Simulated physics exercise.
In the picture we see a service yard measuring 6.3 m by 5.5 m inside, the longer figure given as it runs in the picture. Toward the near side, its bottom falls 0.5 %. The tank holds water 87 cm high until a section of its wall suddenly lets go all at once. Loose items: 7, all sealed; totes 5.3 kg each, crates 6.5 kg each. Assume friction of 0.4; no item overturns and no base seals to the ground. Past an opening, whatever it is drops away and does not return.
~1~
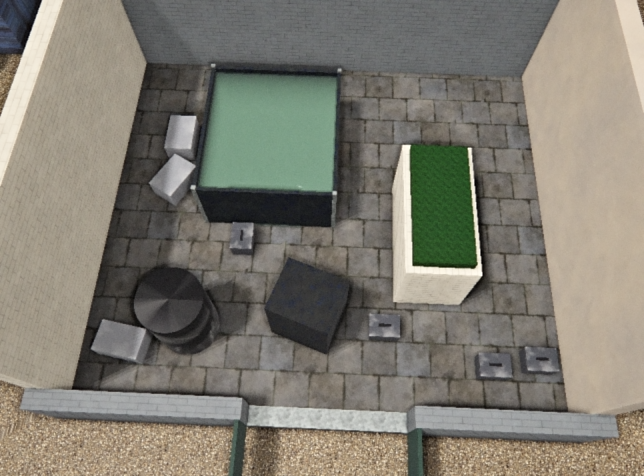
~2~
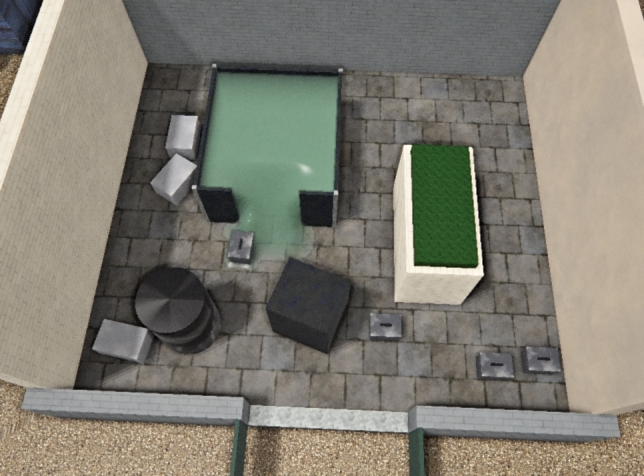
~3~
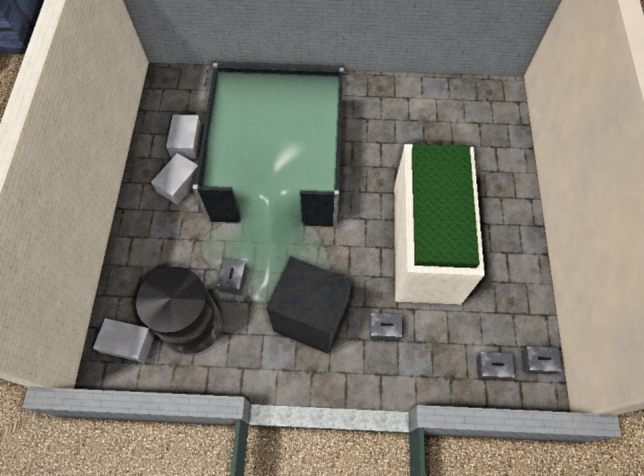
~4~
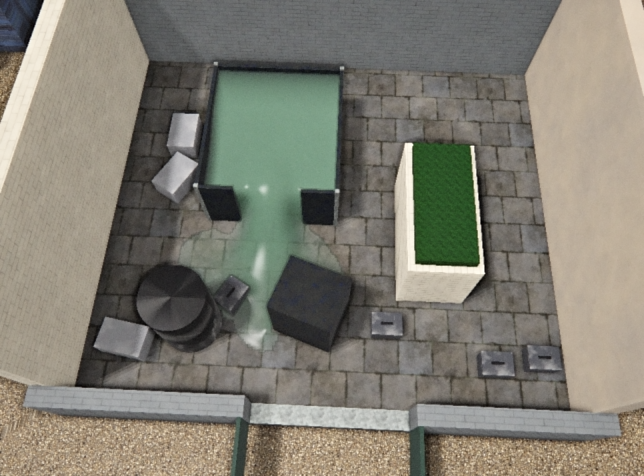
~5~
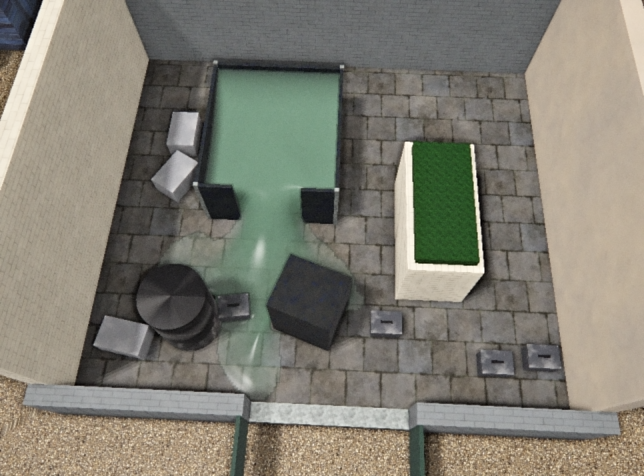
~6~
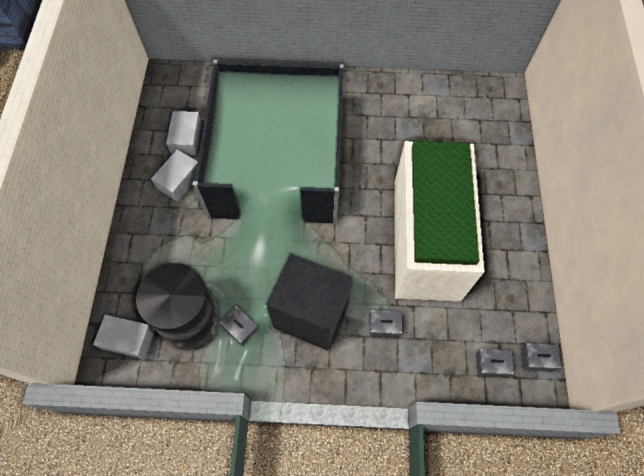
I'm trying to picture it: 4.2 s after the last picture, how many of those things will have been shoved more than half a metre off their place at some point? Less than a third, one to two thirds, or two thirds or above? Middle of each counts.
A high fraction is pushed that far, two thirds or more of them.
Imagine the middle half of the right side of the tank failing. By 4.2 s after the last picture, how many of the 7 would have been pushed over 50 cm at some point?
That gives 4 of them.
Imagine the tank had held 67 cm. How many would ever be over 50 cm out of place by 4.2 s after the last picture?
That would give 7.
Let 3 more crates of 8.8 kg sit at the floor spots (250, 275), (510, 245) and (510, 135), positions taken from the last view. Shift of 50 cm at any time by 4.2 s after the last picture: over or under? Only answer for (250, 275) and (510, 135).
Taking them in order: Above the mark and below the mark.
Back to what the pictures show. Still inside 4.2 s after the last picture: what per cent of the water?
Somewhere near 86 percent, give or take.
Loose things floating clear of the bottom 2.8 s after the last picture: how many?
Total: 4.
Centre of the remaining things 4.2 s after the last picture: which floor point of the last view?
Roughly at (322, 192).
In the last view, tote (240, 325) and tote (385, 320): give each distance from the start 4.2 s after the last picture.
One after the other: Gone out, then 140 cm.
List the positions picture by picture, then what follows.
A tote at (242, 235), on the bottom; a tote at (542, 359) rests on the ground; water covers 3.7 m2; 0 of 7 have shifted, in the first frame.
A tote at (241, 244), on the bottom, 14 cm from its start; a tote at (544, 359), on the bottom; water covers 4.3 m2; 1 of 7 have shifted, in the second frame.
A tote at (231, 274), on the bottom, 60 cm from its start; a tote at (544, 359) rests on the ground; 5.2 m2 under water; 1 of 7 have shifted, in the third frame.
A tote at (231, 293) rests on the ground, 88 cm from its start; a tote at (545, 357), on the bottom; 6.2 m2 under water; 1 of 7 have shifted, in the fourth frame.
A tote at (233, 305), on the bottom, 108 cm from its start; a tote at (544, 356) rests on the ground; 7.0 m2 under water; 1 of 7 have shifted, in the fifth frame.
A tote at (238, 324) floats, 135 cm from its start; a tote at (544, 356), on the bottom; water covers 7.8 m2; 1 of 7 have shifted, in the sixth frame.
Then, 0.4 s after the last picture 1 of 7 are over 50 cm from their spots; 1 afloat.
Then, 1.5 s after the last picture 2 of 7 are over 50 cm from their spots; 3 afloat.
Then, 2.8 s after the last picture 4 of 7 are over 50 cm from their spots; 4 afloat.
Then, 4.2 s after the last picture 7 of 7 are over 50 cm from their spots, and 7 have been at some point; 4 afloat.
